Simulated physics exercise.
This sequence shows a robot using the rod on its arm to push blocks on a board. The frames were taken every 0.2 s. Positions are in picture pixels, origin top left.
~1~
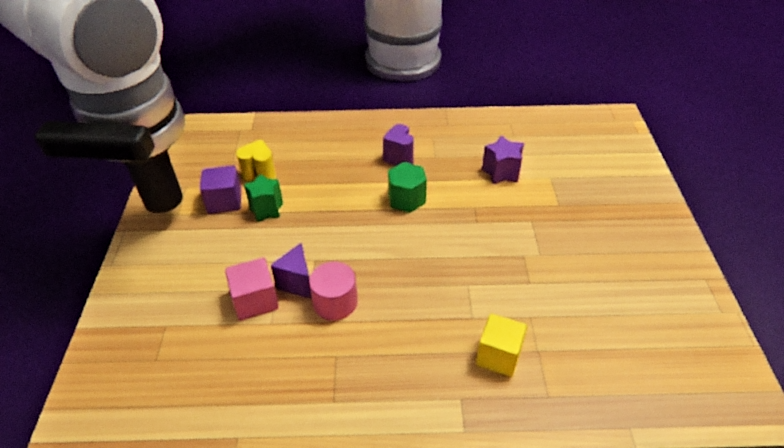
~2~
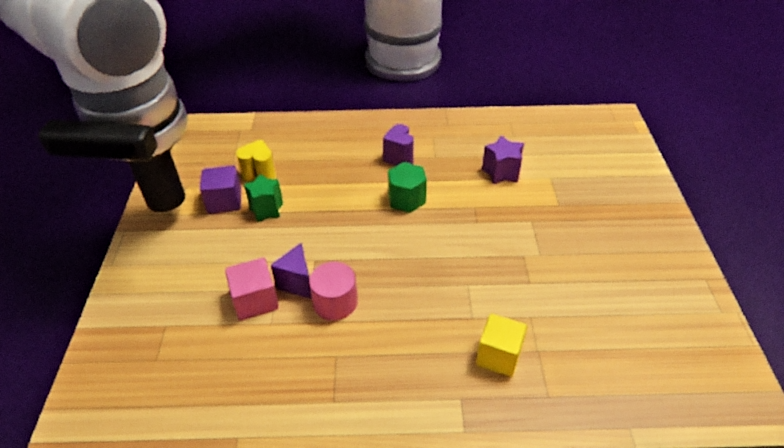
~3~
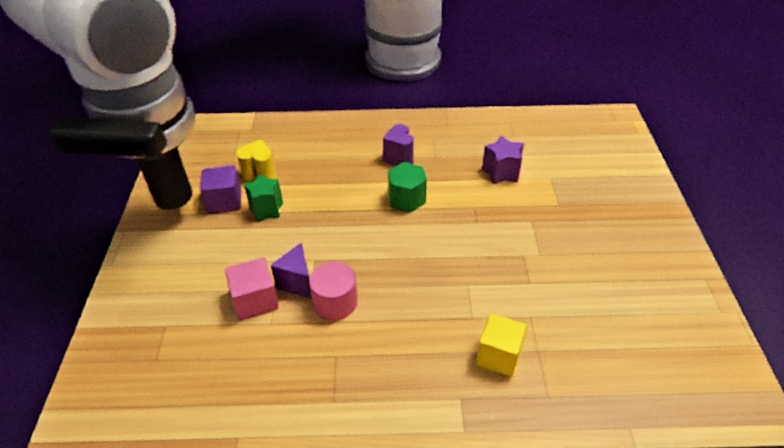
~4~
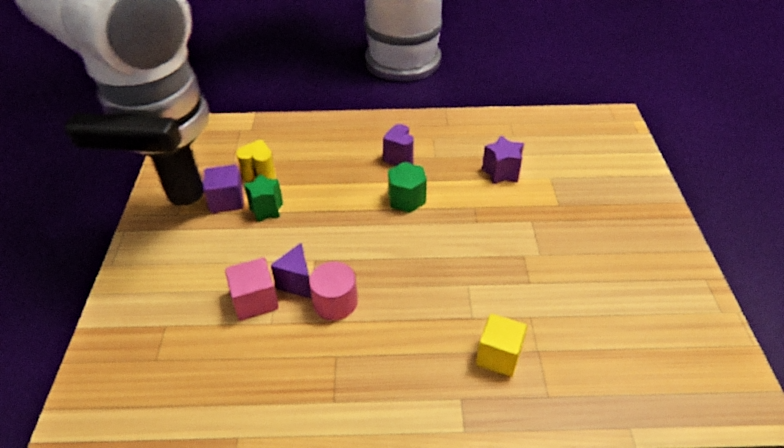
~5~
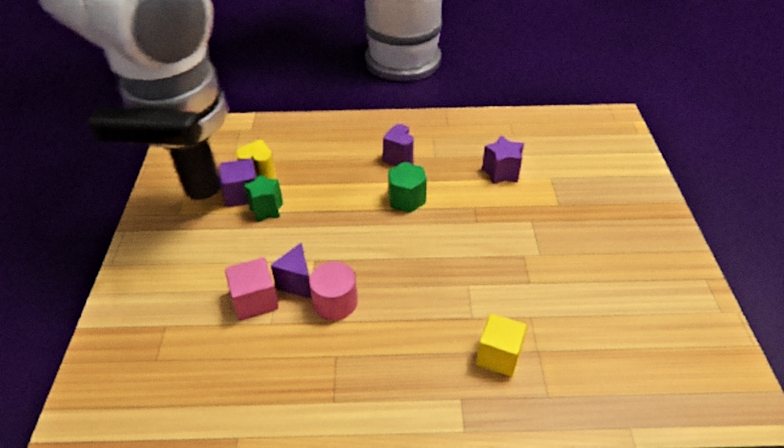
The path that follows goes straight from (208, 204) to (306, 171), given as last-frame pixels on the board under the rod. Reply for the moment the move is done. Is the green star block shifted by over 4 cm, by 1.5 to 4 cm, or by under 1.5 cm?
Displacement: Within 1.5 cm.
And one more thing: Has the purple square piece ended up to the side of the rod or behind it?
In short: No.
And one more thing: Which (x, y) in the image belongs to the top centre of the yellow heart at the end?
It is going to be at (281, 134).
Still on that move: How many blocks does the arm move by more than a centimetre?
Blocks displaced: 2.
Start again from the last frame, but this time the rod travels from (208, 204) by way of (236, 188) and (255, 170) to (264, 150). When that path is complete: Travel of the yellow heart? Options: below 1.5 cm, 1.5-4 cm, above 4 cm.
My answer is that it shifts over 4 cm.
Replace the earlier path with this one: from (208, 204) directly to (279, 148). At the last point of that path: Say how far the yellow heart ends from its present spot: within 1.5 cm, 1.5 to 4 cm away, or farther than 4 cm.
Travel: Beyond 4 cm.
The first path, step by step. One third of the way, rod (238, 176); purple square piece (269, 157), turned 15° anticlockwise; yellow heart (275, 138), turned 25° anticlockwise; green star block (265, 184), turned 15° clockwise.
Two thirds of the way, rod (272, 165); purple square piece (302, 146), turned 20° anticlockwise; yellow heart (281, 134), turned 40° anticlockwise; green star block (265, 184), turned 15° clockwise.
At the end, rod (304, 154); purple square piece (332, 135), turned 20° anticlockwise; yellow heart (281, 134), turned 40° anticlockwise; green star block (265, 184), turned 15° clockwise.
